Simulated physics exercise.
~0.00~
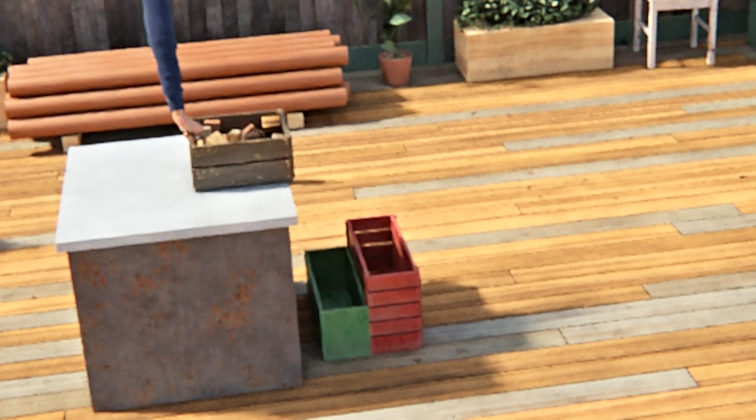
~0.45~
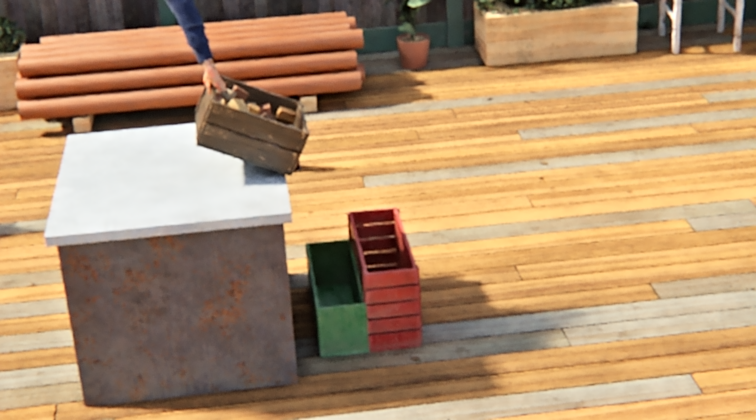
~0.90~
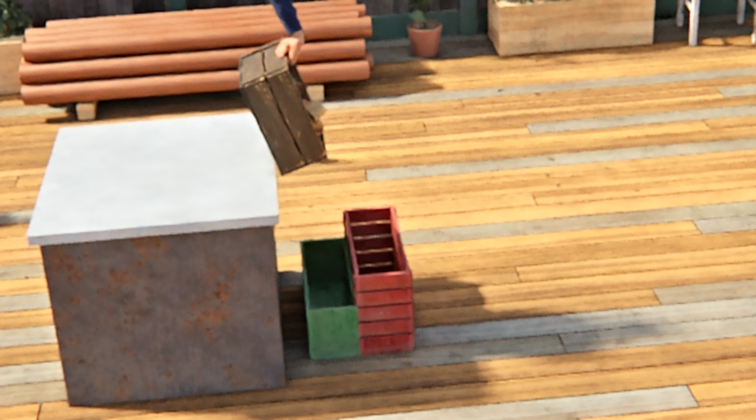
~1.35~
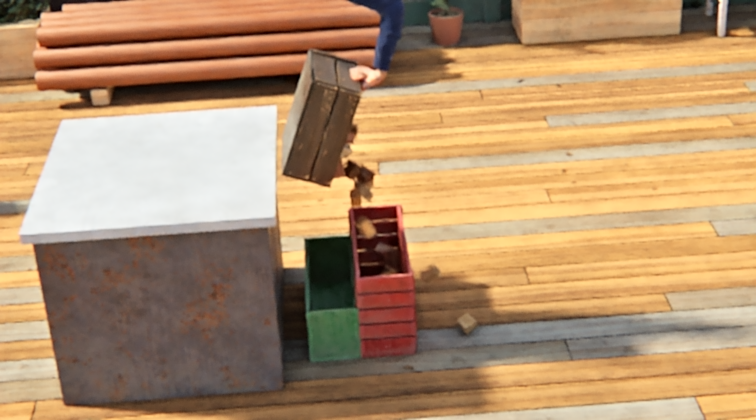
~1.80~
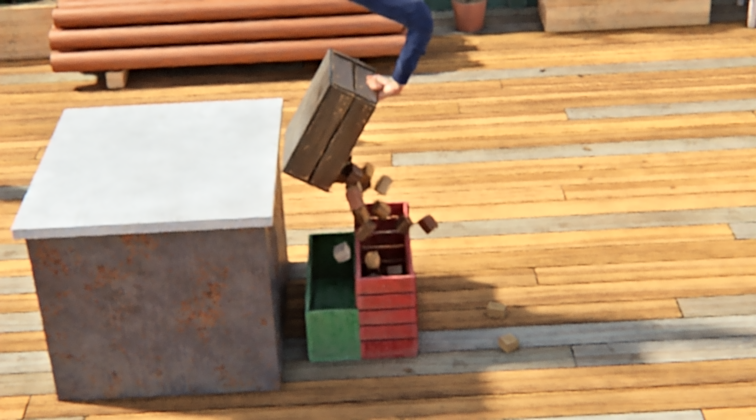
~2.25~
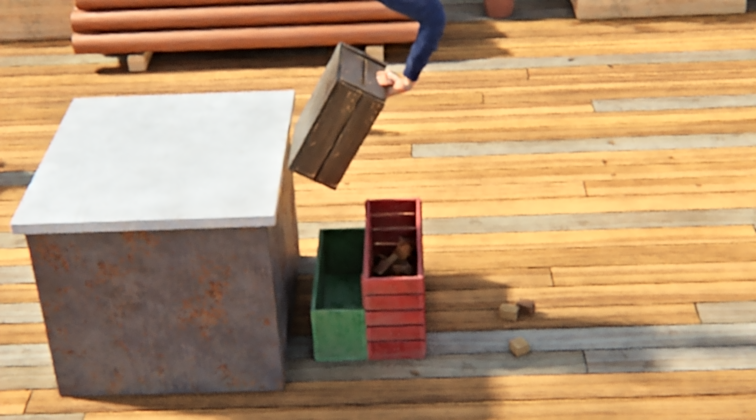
To begin with, a dark wooden crate filled with small wooden blocks sits at the right end of a bench, held by a blue-sleeved arm, with a green bin and a red tub standing below. The hand tilts the crate and swings it off to the right, over the edge. As it turns nearly upside down, blocks tumble out, mostly into the red tub, while one lands on the deck beyond. More pour down in a thick stream. Finally the crate hangs tipped with nothing falling, blocks lie in the red tub, and a few rest on the planks to the right.
